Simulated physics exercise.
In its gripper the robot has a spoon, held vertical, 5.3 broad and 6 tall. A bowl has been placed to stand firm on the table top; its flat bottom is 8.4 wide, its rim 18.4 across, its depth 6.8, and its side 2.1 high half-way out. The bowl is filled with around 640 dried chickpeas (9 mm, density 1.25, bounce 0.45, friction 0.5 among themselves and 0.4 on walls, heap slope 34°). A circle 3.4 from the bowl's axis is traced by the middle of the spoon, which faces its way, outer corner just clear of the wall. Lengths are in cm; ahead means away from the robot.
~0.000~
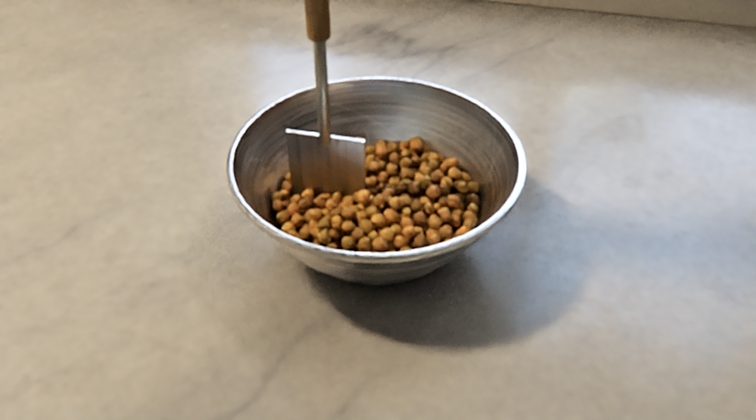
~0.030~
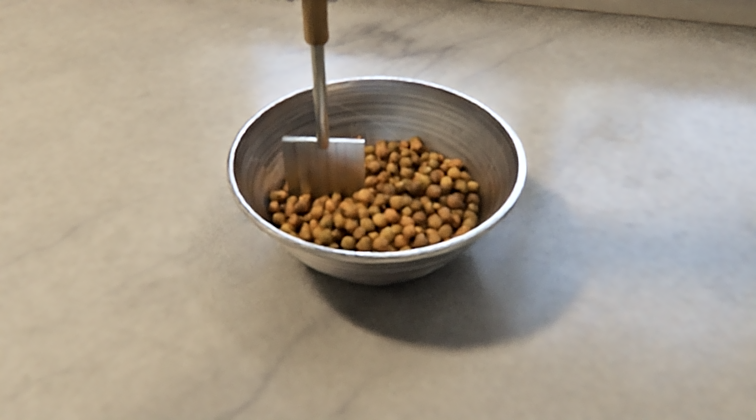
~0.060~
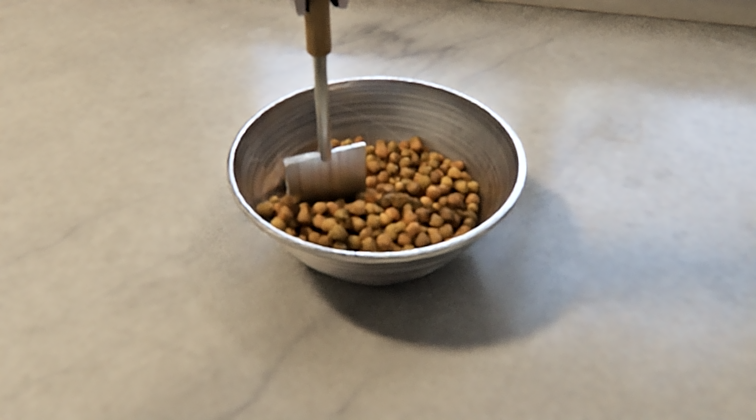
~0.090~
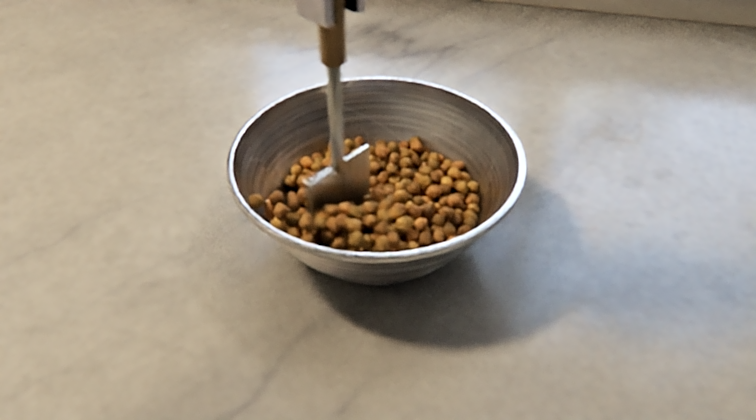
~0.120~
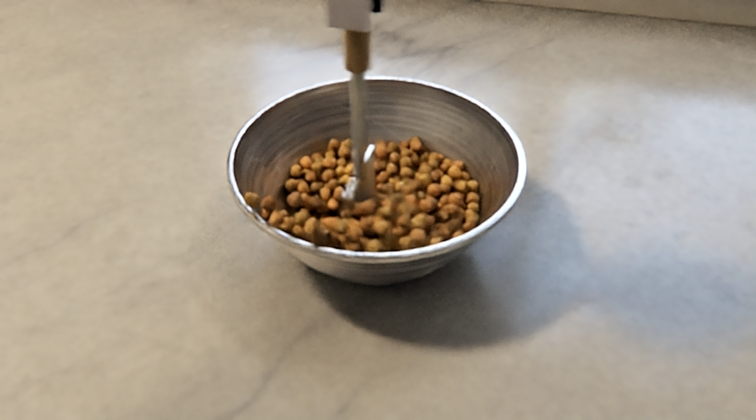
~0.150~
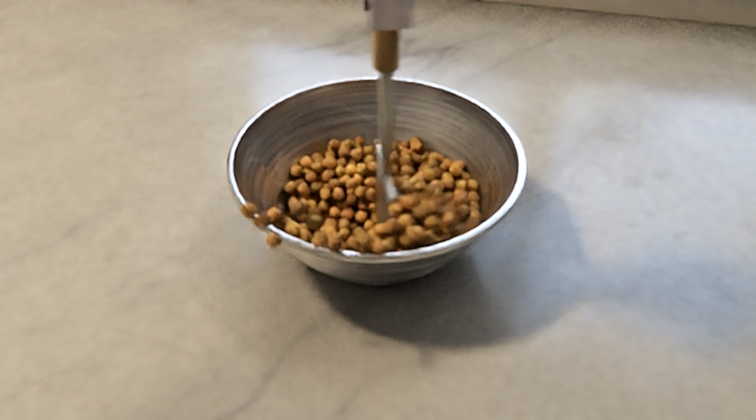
We see a metal bowl of small round brown chickpeas on a marbled surface as a gripper sweeps an upright flat-bladed tool through them from left toward the right, turning it edge-on while some pieces rise over the left rim.
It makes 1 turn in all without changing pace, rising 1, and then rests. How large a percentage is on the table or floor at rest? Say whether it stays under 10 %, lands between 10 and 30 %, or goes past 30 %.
It lands between 10 and 30 %.
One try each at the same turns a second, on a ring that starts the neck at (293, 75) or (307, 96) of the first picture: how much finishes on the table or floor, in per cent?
First try about 0 per cent, second try about 10 per cent.
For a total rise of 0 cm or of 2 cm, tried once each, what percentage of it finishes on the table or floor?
About 20 per cent on the first try and 10 per cent on the second.
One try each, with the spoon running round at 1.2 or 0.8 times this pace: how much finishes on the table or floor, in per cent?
Around 25 percent on the first try and 5 percent on the second.
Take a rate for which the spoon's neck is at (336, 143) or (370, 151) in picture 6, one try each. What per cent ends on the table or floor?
So, roughly 0 percent the first time and 10 percent the second.
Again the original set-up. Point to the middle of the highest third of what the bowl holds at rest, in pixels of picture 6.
Near (329, 199).
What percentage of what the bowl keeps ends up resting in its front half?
55 %.
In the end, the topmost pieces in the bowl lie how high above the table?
Around 6.0 cm above the table.
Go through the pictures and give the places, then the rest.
In the first picture, spoon neck at (324, 116), 0° round; upper third of the load around (383, 201), from x 280 to 475, top at y 140; 639 in the bowl.
In the second picture, spoon neck at (322, 120), 10° round; upper third of the load around (382, 202), from x 275 to 475, top at y 140.
In the third picture, spoon neck at (324, 133), 35° round; upper third of the load around (378, 210), from x 265 to 475, top at y 140.
In the fourth picture, spoon neck at (337, 144), 60° round; upper third of the load around (381, 214), from x 255 to 475, top at y 140.
In the fifth picture, spoon neck at (359, 150), 86° round; upper third of the load around (390, 221), from x 250 to 475, top at y 140.
In the sixth picture, spoon neck at (385, 150), 112° round; upper third of the load around (411, 218), from x 250 to 475, top at y 140; 635 in the bowl, 4 in flight or on the tool.
After 0.26 s, 204° round, highest piece 11 above the table; 614 in the bowl, 4 on the table or floor, 21 in flight or on the tool.
After 0.36 s, 297° round, highest piece 9 above the table; 569 in the bowl, 31 on the table or floor, 39 in flight or on the tool.
After 0.62 s, 0° round, highest piece 6 above the table; 541 in the bowl, 98 on the table or floor.
After 1.32 s, 0° round, highest piece 6 above the table; 541 in the bowl, 98 on the table or floor.
At rest, 541 in the bowl, 98 on the table or floor. That is 15 % on the table or floor.
